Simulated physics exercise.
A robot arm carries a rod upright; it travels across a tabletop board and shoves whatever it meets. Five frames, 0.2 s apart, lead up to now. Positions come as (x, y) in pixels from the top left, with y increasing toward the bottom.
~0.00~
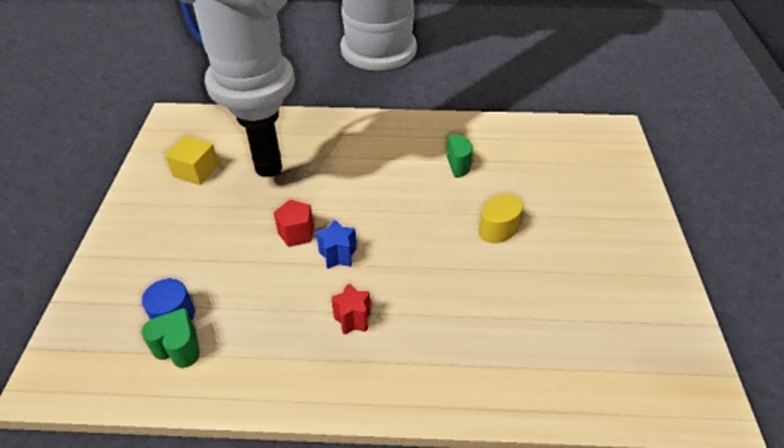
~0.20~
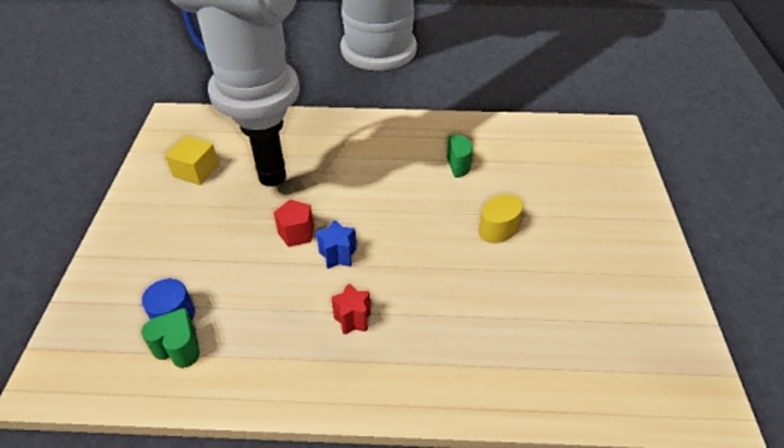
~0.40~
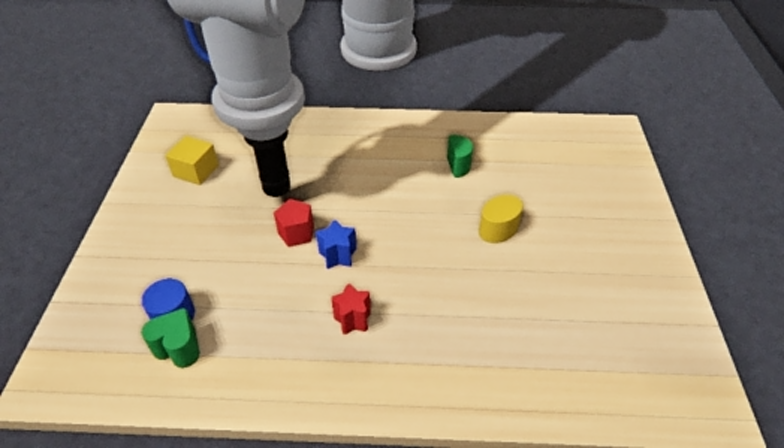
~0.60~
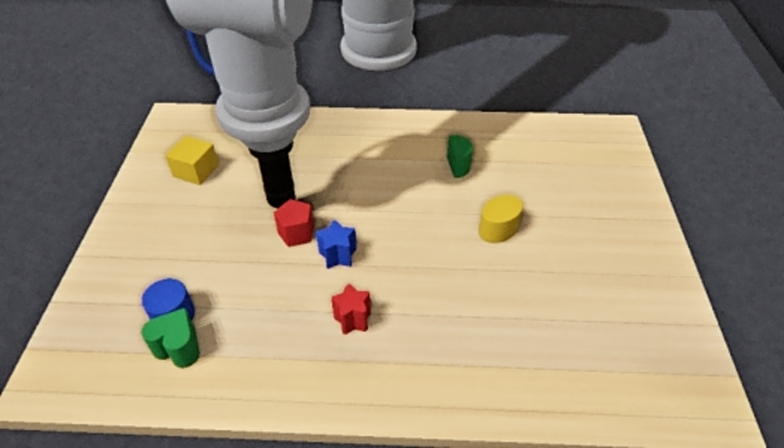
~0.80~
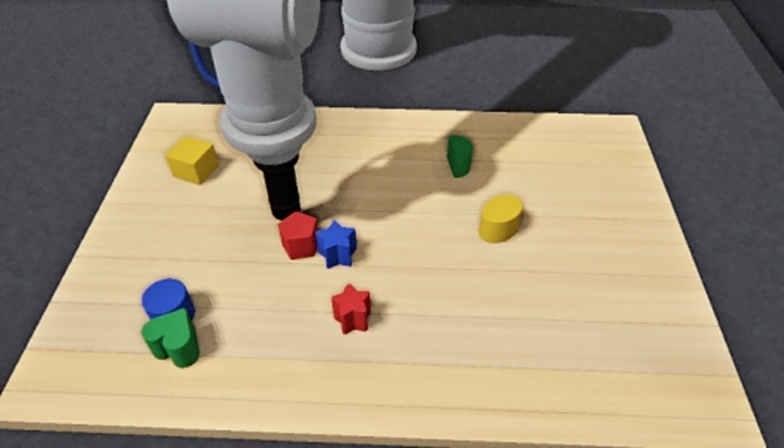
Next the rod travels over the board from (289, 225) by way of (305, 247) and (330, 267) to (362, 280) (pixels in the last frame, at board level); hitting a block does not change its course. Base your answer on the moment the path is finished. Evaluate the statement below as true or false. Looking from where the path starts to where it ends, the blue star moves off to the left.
That claim is true.
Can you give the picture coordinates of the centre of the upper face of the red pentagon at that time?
I'd guess (317, 273).
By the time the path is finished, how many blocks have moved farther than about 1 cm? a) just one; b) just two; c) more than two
The answer is b.
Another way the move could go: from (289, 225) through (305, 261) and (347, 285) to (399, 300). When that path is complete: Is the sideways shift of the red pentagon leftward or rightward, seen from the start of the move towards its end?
It will end up to the right.
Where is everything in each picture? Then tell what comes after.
The first picture shows lower end of the rod (269, 169), tops of blocks, red pentagon (293, 212), blue star (336, 234), red star (351, 299).
The second picture shows rod (273, 178), blocks as before.
The third picture shows rod (277, 188), blocks as before.
The fourth picture shows rod (281, 199), blocks as before.
The fifth picture shows rod (287, 211), red pentagon (297, 225), blue star (336, 234), red star (351, 299).
On the path given first. One third of the way, rod (303, 235); red pentagon (306, 251), turned 30° clockwise; blue star (342, 242), turned 60° anticlockwise.
Two thirds of the way, rod (329, 254); red pentagon (316, 273), turned 75° clockwise; blue star (364, 249), turned 95° anticlockwise.
At the end, rod (362, 267); red pentagon (317, 273), turned 80° clockwise; blue star (392, 254), turned 130° anticlockwise; red star not moved.
